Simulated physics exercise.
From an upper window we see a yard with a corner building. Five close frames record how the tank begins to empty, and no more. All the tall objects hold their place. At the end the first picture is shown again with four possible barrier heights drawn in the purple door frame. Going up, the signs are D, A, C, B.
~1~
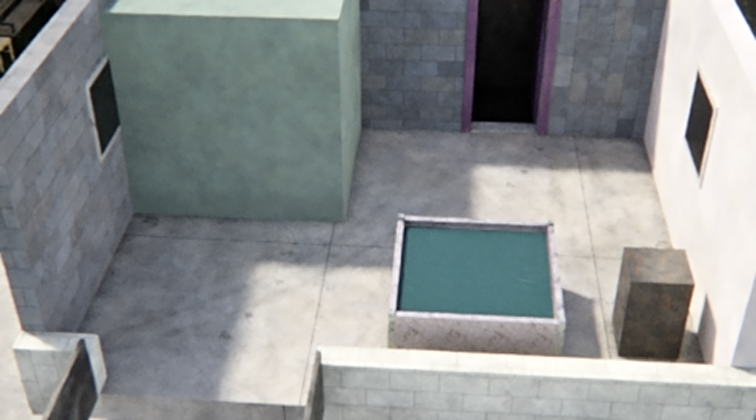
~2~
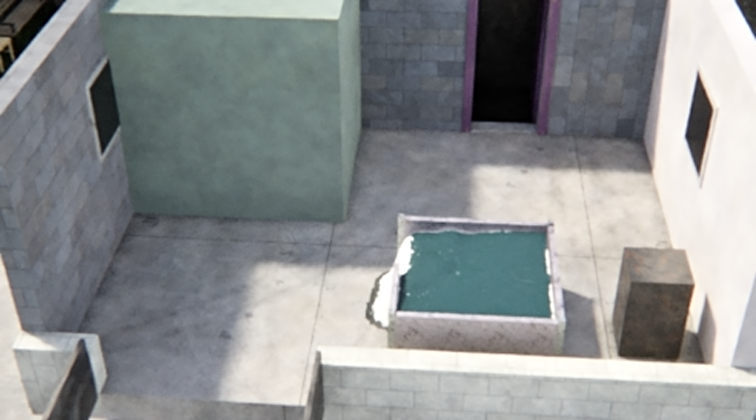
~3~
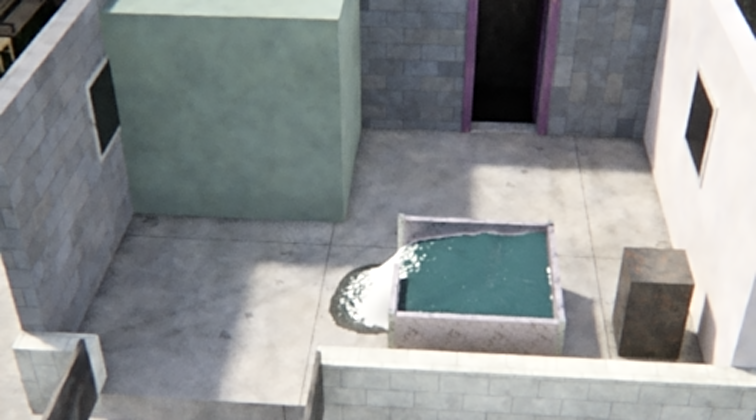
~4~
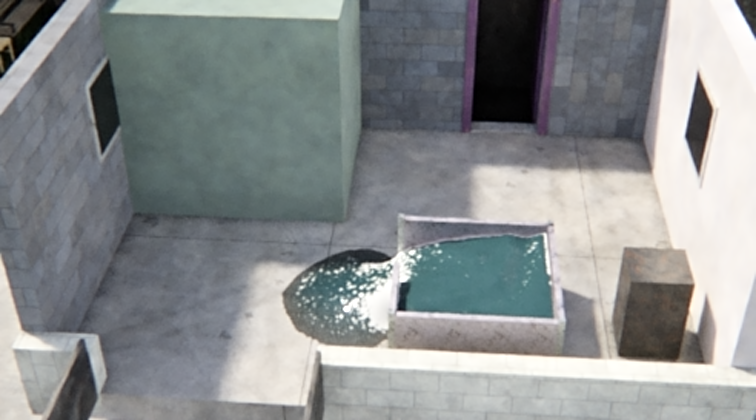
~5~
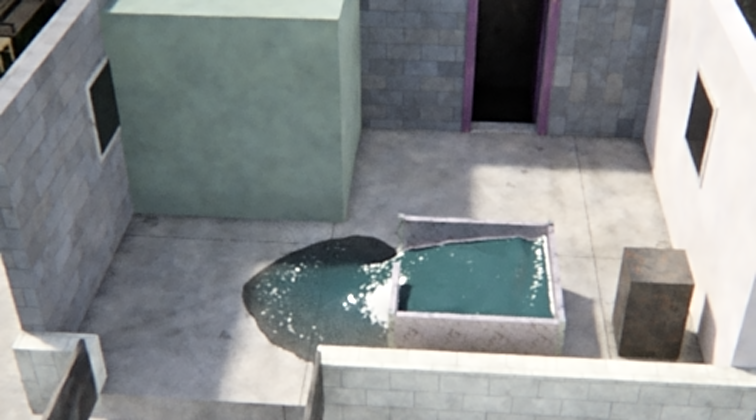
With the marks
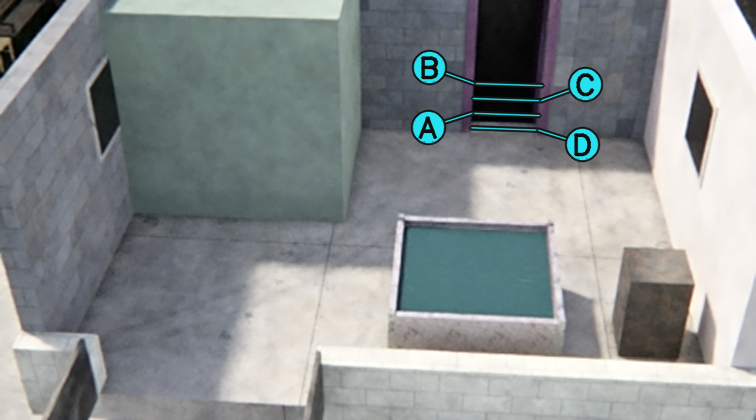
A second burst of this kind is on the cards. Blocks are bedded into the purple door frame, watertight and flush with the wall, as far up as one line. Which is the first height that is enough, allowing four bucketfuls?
D is the one.
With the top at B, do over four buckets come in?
No, that is safe.
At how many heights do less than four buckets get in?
All of them.
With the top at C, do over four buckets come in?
No, that is safe.
On the marked copy, A at (505, 114); B at (508, 84); C at (506, 99); D at (504, 129); from the bottom up D, A, C, B.
Choosing A, nothing gets over.
Choosing B, nothing gets over.
Choosing C, nothing gets over.
Choosing D, nothing gets over.
